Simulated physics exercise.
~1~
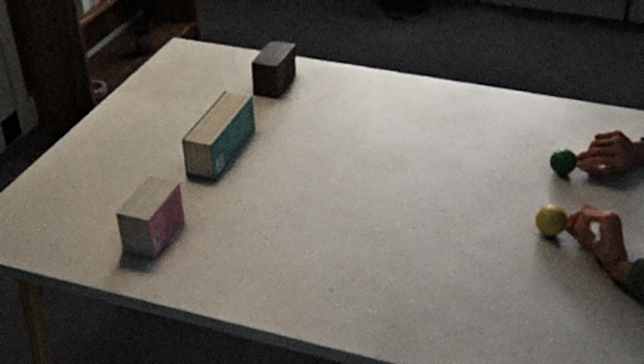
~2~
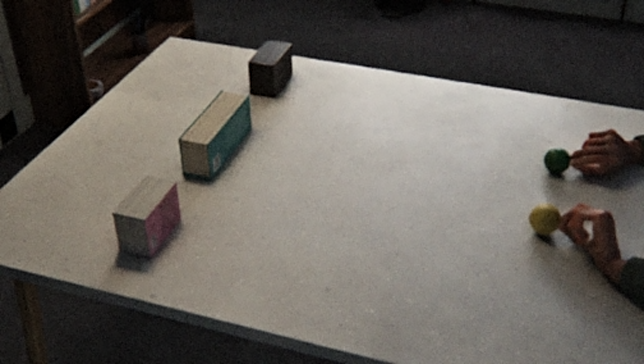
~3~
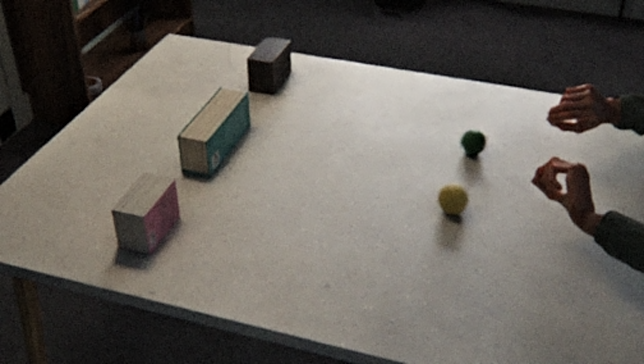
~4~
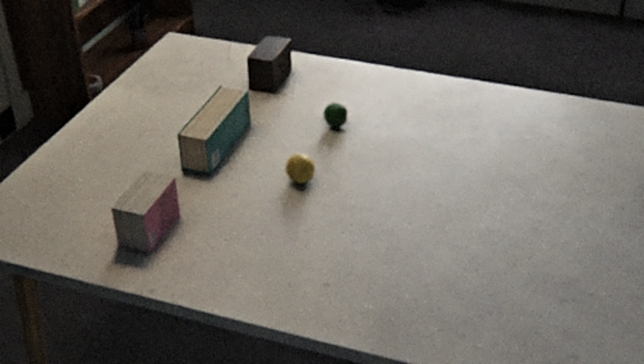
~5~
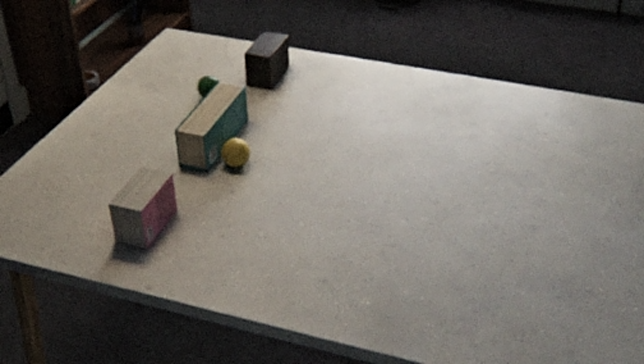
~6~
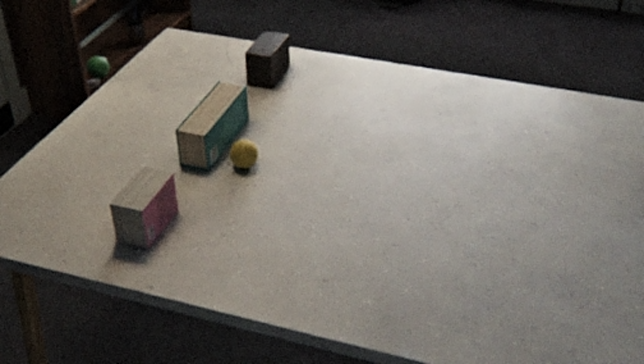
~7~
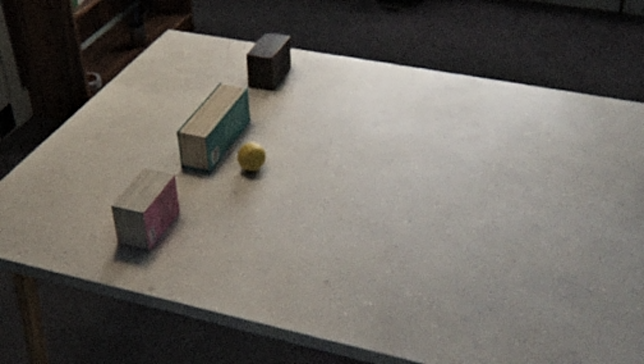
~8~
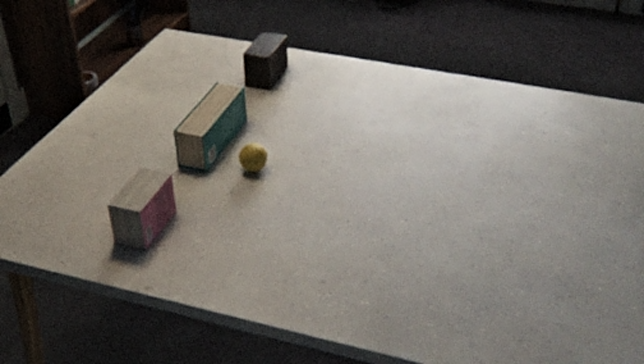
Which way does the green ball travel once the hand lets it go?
It travels to the left, passing through the gap between the turquoise book and the black block.
